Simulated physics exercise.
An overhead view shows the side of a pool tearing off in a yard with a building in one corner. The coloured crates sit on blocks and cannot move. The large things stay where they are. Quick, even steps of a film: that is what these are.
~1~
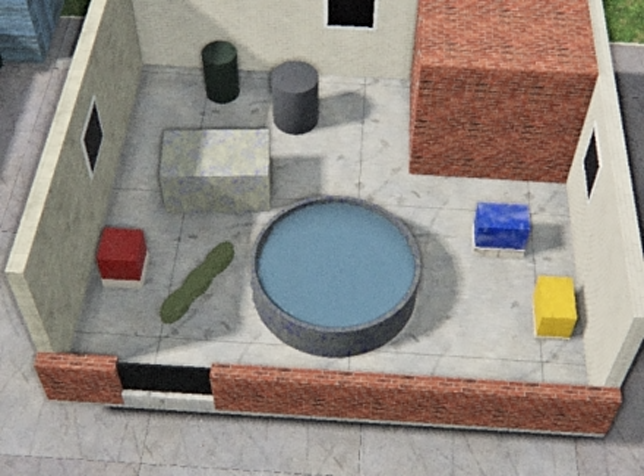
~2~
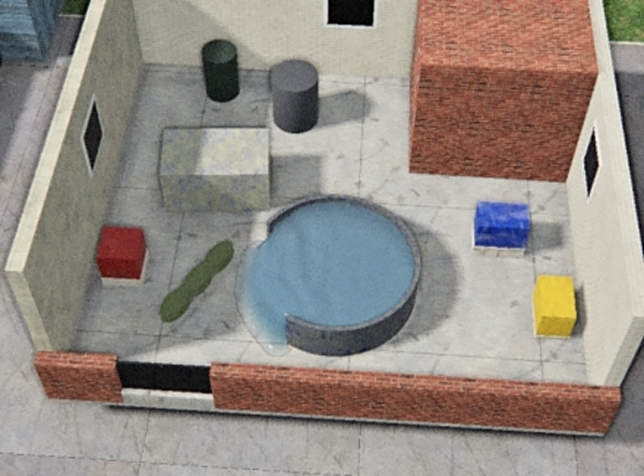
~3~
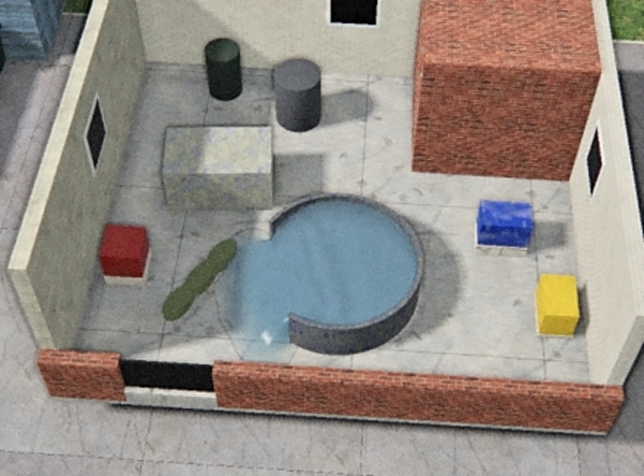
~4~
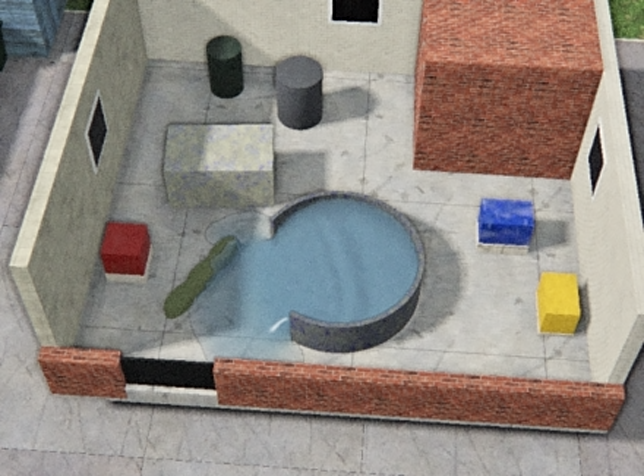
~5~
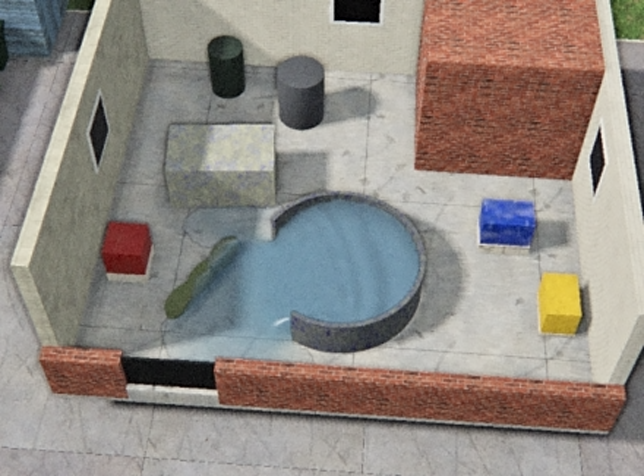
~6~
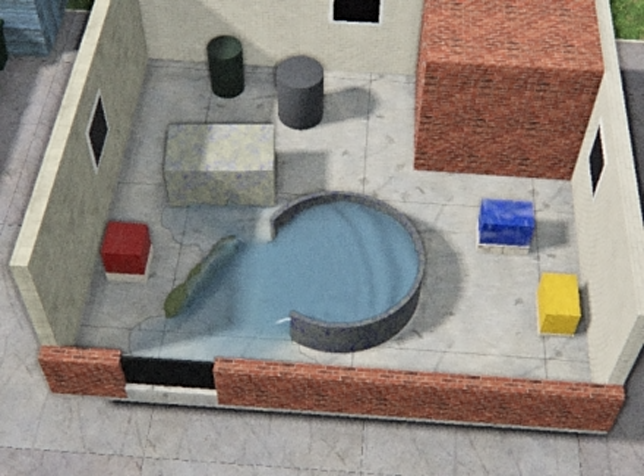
Water fills a round grey pool in the middle of a paved, walled yard seen from above, with a brick block in the back right corner. Around it stand a dark green and a grey cylinder, a mottled pale block, a red box and low green hedge at left, and blue and yellow boxes at right. The pool's left side opens and water pours out leftward, spreading over the paving and around the hedge, while the view shifts very slightly.
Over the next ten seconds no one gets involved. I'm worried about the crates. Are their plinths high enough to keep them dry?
I expect the red crate to be touched by the water; I expect the blue crate to stay untouched; I expect the yellow crate to be touched by the water.
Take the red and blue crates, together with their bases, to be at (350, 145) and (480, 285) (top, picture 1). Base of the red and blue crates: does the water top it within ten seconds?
Note - red crate stays out of reach, blue crate stays out of reach.
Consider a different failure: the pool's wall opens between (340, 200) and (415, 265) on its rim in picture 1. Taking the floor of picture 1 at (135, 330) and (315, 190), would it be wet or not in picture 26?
I'd expect the first point to stay dry and the second point to stay dry.
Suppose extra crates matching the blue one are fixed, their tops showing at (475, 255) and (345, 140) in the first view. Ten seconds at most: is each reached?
First is never reached; second is never reached.
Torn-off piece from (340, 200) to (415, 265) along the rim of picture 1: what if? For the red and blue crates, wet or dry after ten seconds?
Red crate is not reached; blue crate is reached.
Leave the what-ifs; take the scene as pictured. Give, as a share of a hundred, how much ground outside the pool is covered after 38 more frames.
Some 80 per cent.
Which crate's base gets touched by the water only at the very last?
Coming in last, the one in blue.
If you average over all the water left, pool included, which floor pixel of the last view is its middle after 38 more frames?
It is around (269, 258).
A moment on, water covers 25 % of the floor; the red crate water round its plinth, the blue crate not reached, the yellow crate not reached.
Next, water covers 30 % of the floor; the red crate water round its plinth, the blue crate not reached, the yellow crate not reached.
Then, water covers 45 % of the floor; the red crate water round its plinth, the blue crate not reached, the yellow crate not reached.
Later, water covers 80 % of the floor; the red crate water round its plinth, the blue crate water round its plinth, the yellow crate water round its plinth.
In the end, water covers 100 % of the floor; the red crate was topped, the blue crate stayed above the water, the yellow crate was topped.
